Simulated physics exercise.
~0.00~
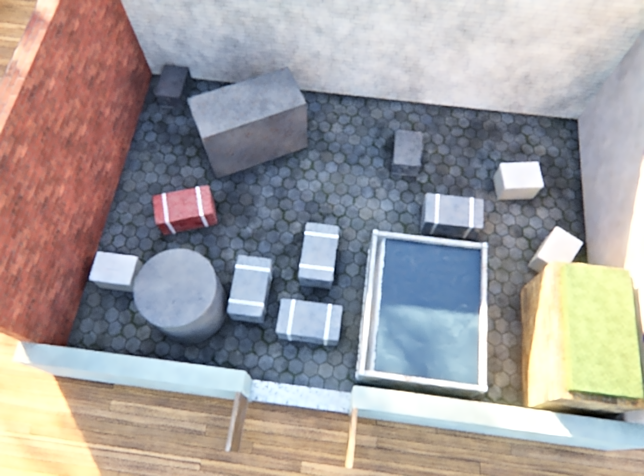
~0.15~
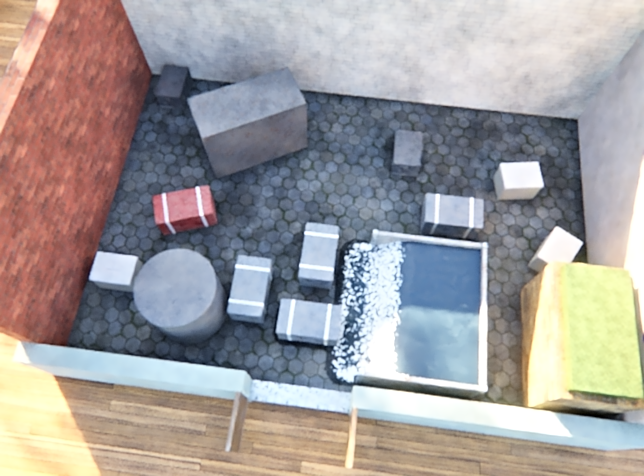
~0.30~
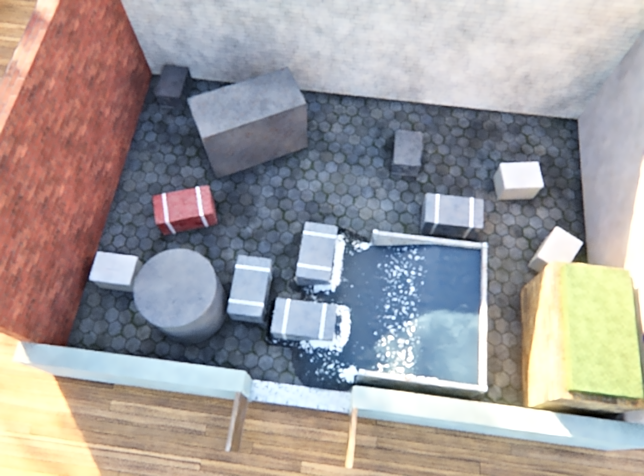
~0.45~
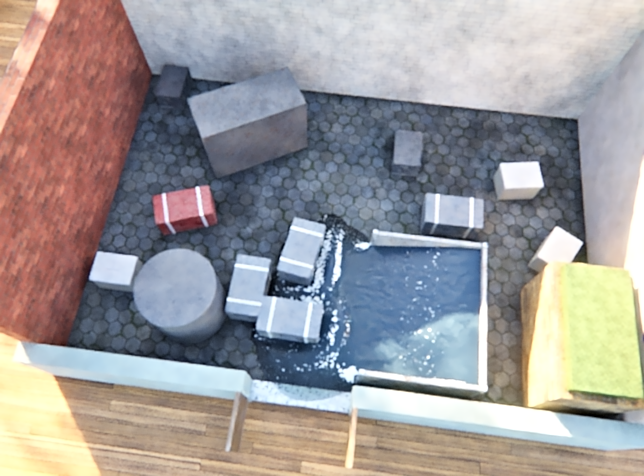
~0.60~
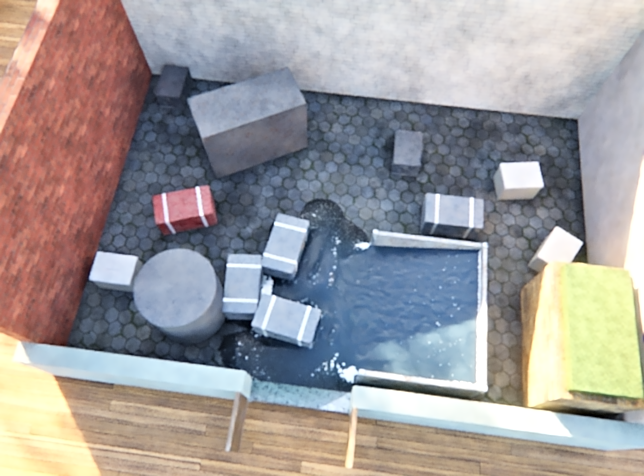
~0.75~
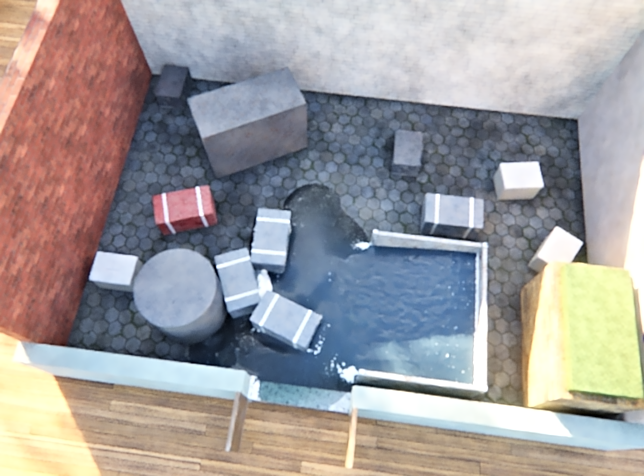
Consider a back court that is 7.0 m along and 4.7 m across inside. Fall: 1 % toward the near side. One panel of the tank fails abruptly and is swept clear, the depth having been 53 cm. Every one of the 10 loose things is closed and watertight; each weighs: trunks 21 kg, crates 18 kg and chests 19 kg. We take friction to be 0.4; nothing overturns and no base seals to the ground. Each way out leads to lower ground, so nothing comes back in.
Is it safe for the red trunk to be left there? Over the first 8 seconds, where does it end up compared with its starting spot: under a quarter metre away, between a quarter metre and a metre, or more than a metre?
It is swept a long way.
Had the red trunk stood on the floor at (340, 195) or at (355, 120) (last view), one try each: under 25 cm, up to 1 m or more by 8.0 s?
Well, the first time it keeps still, and the second time it keeps still.
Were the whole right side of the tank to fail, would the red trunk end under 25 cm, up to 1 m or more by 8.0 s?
My answer is that the red trunk remains put.
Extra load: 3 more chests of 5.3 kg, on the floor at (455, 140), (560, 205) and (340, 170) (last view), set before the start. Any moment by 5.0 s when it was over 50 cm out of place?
Going one by one: Not far enough, not far enough, too far.
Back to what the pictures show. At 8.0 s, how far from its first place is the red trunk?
Around 200 cm from where it started.
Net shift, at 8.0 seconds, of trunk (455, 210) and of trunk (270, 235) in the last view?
Respectively: 0 cm / 300 cm.
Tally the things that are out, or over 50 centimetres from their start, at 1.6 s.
By that point, 3.
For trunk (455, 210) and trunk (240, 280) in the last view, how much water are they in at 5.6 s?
2 and 7 cm.
After 1.6 s the red trunk is near (165, 193), 0.3 m from its start, aground; 0 of 10 are out; 2 afloat.
After 3.6 s the red trunk is near (137, 135), 1.4 m from its start, afloat; 0 of 10 are out; 5 afloat.
After 5.6 s the red trunk is near (171, 81), 2.2 m from its start, afloat; 0 of 10 are out; 3 afloat.
After 8.0 s the red trunk is near (207, 93), 1.9 m from its start, afloat; 0 of 10 are out; 2 afloat.
